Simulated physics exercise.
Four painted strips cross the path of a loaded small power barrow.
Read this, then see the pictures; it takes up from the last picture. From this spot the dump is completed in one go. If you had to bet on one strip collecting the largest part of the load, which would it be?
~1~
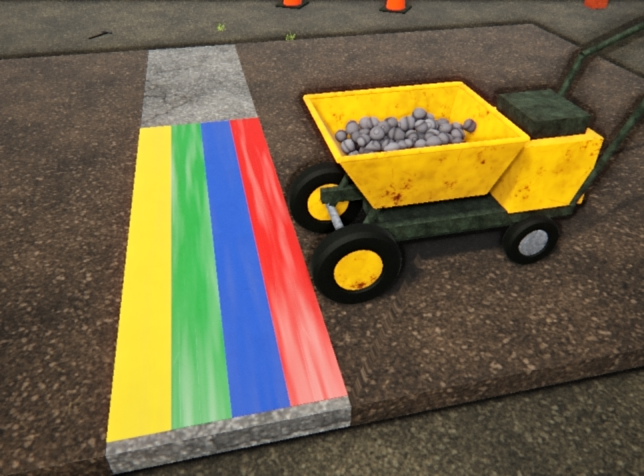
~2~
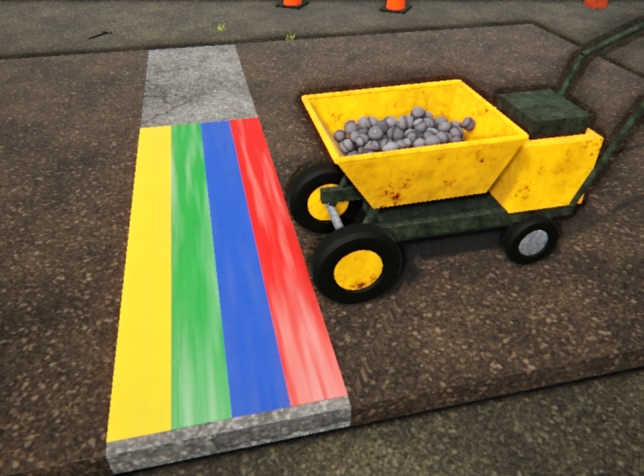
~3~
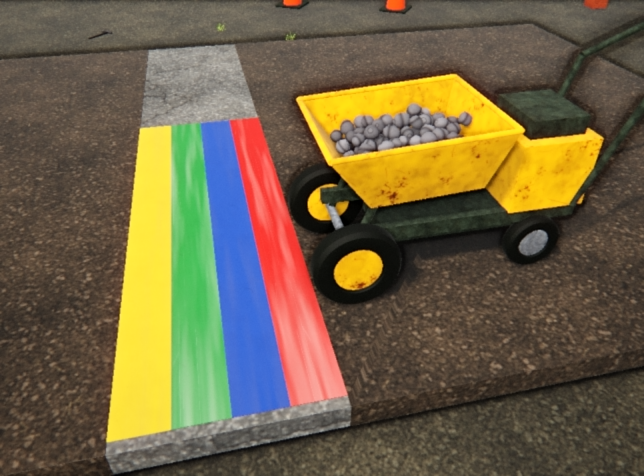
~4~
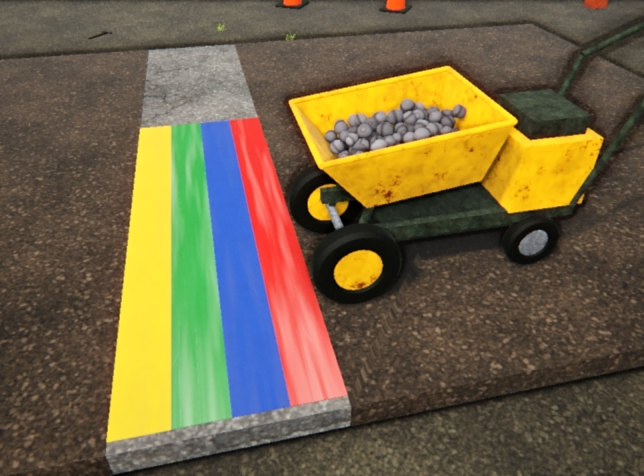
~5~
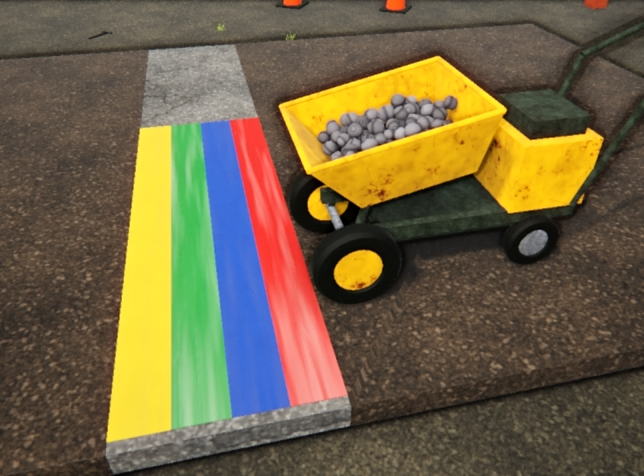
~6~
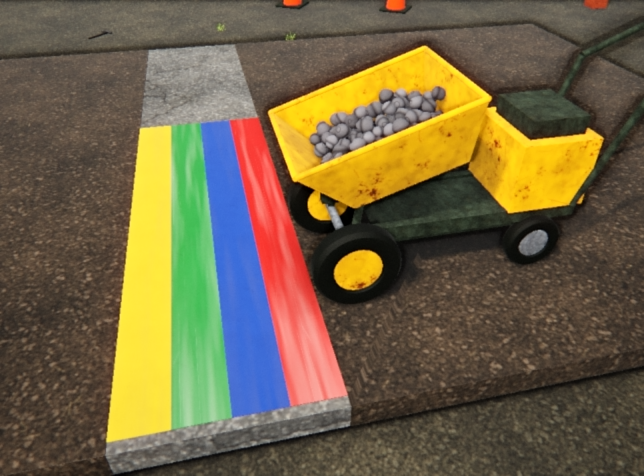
I would bet on the green strip.
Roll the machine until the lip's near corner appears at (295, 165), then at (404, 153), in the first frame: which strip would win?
First place: The yellow strip; second place: The blue strip.
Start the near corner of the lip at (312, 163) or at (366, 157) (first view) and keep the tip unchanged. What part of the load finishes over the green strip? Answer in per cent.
30 % then 40 %.
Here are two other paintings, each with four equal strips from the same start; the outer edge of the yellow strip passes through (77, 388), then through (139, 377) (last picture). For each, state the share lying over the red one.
The first painting gives around 0 per cent, the second around 0 per cent.
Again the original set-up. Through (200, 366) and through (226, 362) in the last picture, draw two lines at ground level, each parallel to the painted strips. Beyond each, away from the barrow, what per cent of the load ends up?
I'd say some 70 in a hundred, and after that 90 in a hundred.
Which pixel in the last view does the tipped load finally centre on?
Somewhere close to (176, 278) in the last picture.
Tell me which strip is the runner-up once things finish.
The strip in second place is the yellow one.
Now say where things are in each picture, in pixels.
In the first picture, lip of the skip near (340, 160), level; top of the load near (397, 136), round cobbles; red strip near (304, 342); blue strip near (252, 351); green strip near (198, 360); yellow strip near (142, 370).
In the second picture, lip of the skip near (337, 161), level; top of the load near (411, 136).
In the third picture, lip of the skip near (331, 163), tipped barely; top of the load near (427, 132).
In the fourth picture, lip of the skip near (322, 166), tipped a little; top of the load near (422, 128).
In the fifth picture, lip of the skip near (310, 171), tipped a little; top of the load near (413, 122).
In the sixth picture, lip of the skip near (296, 179), tipped clearly; top of the load near (420, 121); red strip near (304, 342); blue strip near (252, 351); green strip near (198, 360); yellow strip near (142, 370).
Shortly afterwards, skip tipped steeply; the whole lot in the skip.
Next, skip tipped right over; the bulk in the skip; only a few over the blue strip; a little over the green strip; only a few over the yellow strip.
Some moments later, skip tipped right over; a little in the skip; a little over the blue strip; near a third over the green strip; near a quarter over the yellow strip; a little off the paint.
In the end, skip tipped right over; none at all over the red strip; a little over the blue strip; near half over the green strip; near a quarter over the yellow strip; a little off the paint.
